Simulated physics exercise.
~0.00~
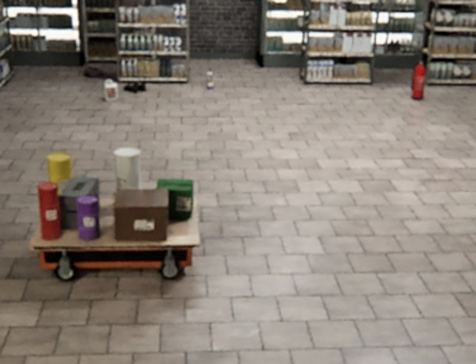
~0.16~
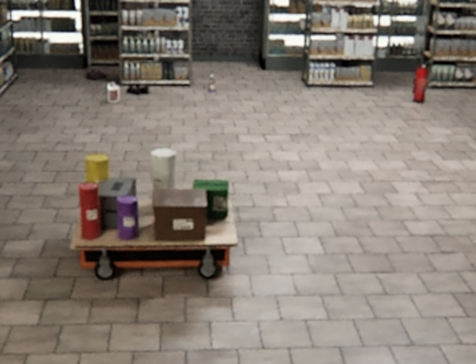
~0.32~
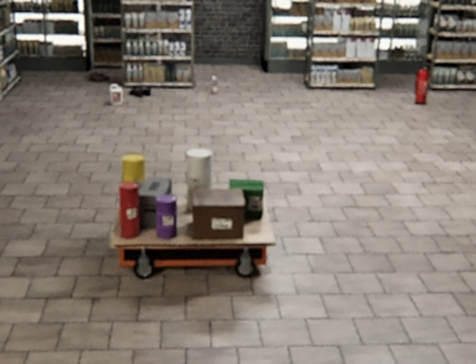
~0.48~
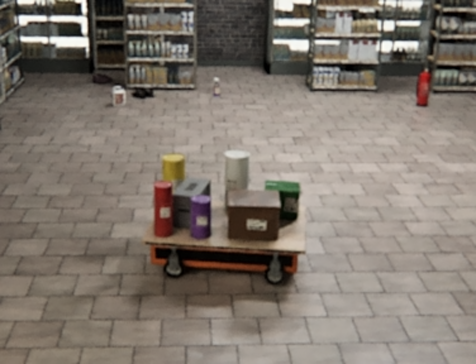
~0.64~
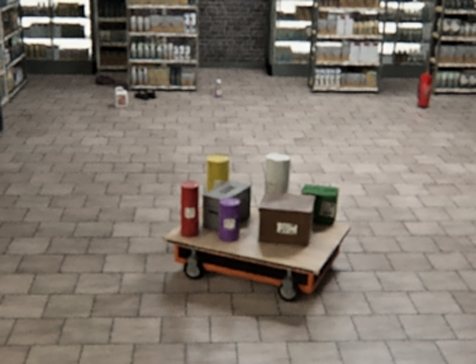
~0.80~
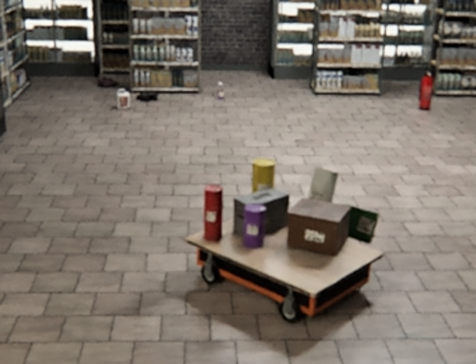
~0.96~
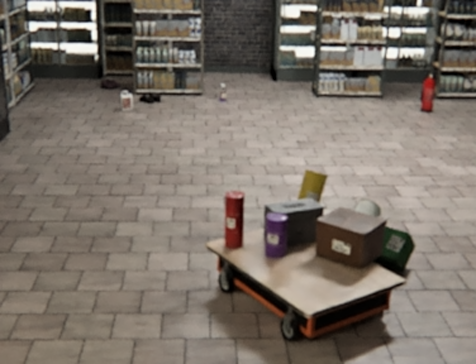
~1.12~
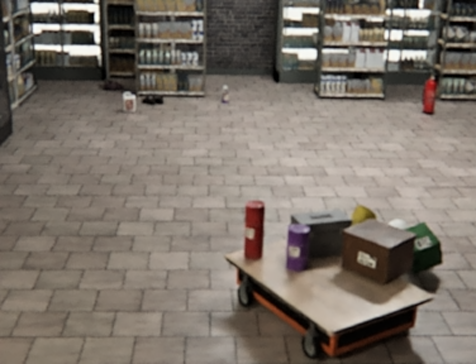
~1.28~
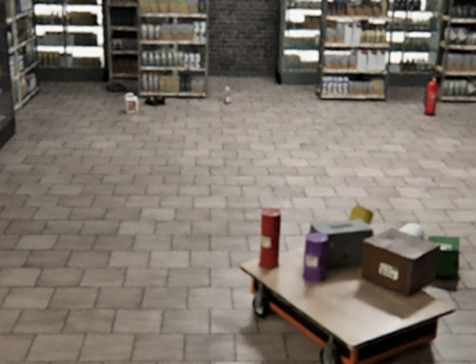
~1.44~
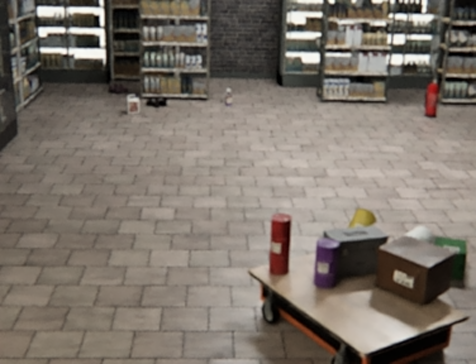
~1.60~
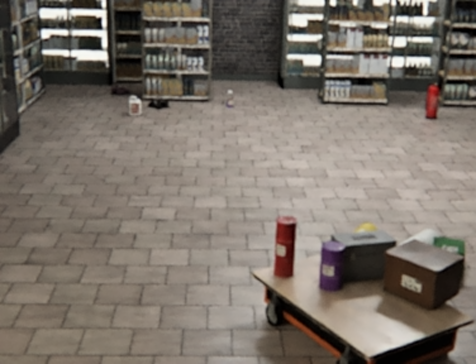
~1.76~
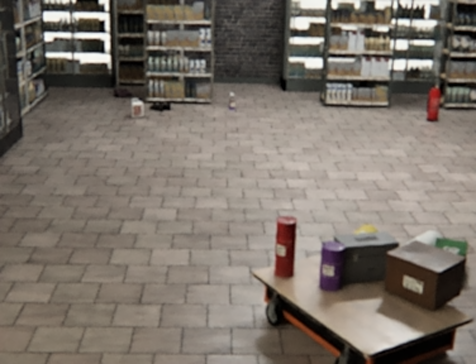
A flat cart carrying canisters and boxes rolls right across a tiled store floor, then swings toward the viewer as the white and yellow canisters and green box tip off its far side; it stops with the red and purple canisters, grey toolbox and brown box still aboard.
